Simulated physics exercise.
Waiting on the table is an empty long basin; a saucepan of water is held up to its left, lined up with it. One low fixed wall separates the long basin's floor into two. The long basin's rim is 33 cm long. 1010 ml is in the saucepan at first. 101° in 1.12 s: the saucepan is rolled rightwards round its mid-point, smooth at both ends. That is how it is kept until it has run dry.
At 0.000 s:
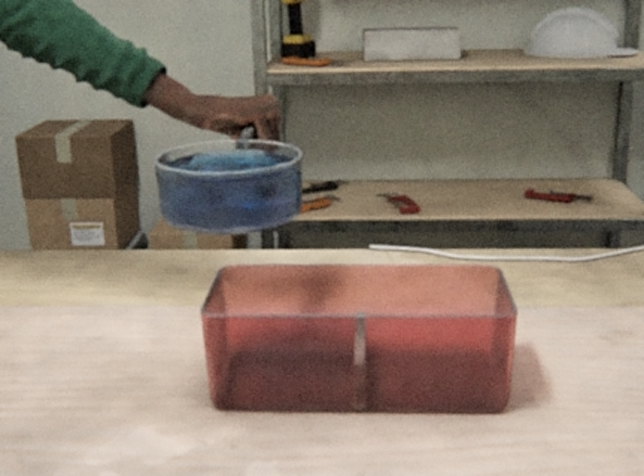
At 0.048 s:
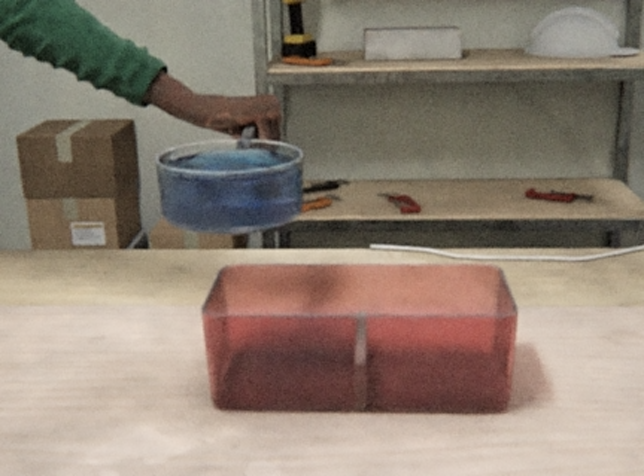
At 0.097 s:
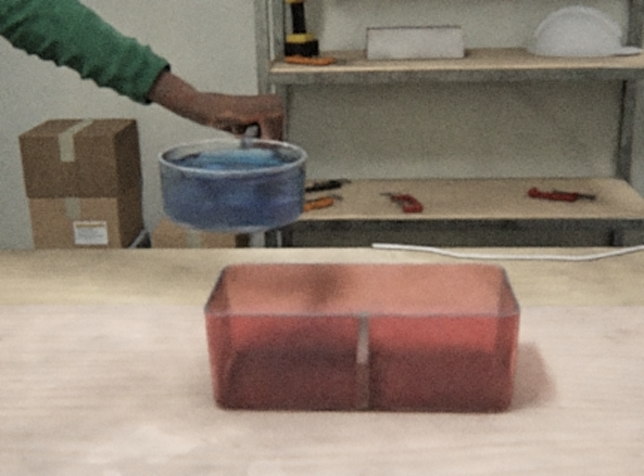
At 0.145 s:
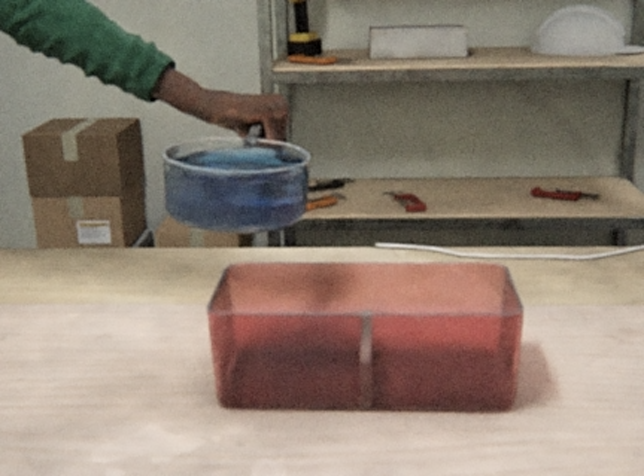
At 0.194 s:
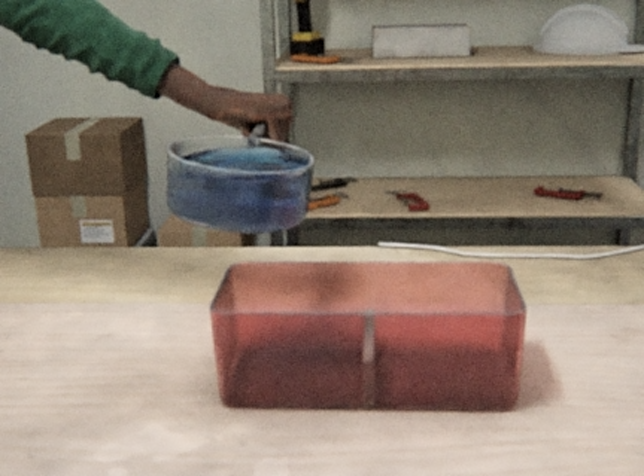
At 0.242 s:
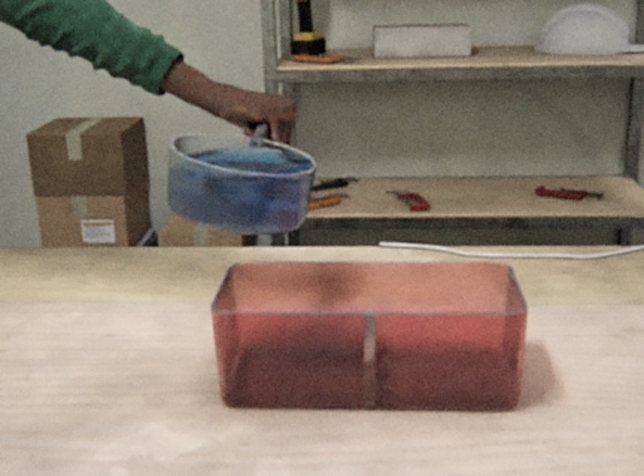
A hand holding a blue saucepan of water above a red divided basin on a table, slowly tilting it slightly rightwards.
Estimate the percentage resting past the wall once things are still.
I would say roughly 50 percent.
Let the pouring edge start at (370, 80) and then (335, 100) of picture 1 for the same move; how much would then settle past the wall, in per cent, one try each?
Try 1: 95 %; try 2: 80 %.
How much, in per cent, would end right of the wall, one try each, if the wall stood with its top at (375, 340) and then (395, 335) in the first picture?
First try about 30 %, second try about 5 %.
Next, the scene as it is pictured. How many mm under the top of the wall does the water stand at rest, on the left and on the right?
Close to 32 mm left and close to 30 mm right.
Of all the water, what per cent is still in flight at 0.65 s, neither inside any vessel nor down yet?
About 32 per cent.
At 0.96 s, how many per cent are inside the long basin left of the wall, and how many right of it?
Around 36 on the left and around 50 on the right.
By 0.65 s the tilt is 64° and 48 per cent is still to pour, 5 is left of the wall and 14 right of it.
By 0.96 s the tilt is 96° and 8 per cent is still to pour, 36 is left of the wall and 50 right of it.
By 1.28 s the tilt is 101° and 1 per cent is still to pour, 48 is left of the wall and 50 right of it.
By 1.62 s the tilt is 101° and 0 per cent is still to pour, 49 is left of the wall and 50 right of it.
At rest 49 per cent lies left of the wall, 50 right of it and 1 outside.
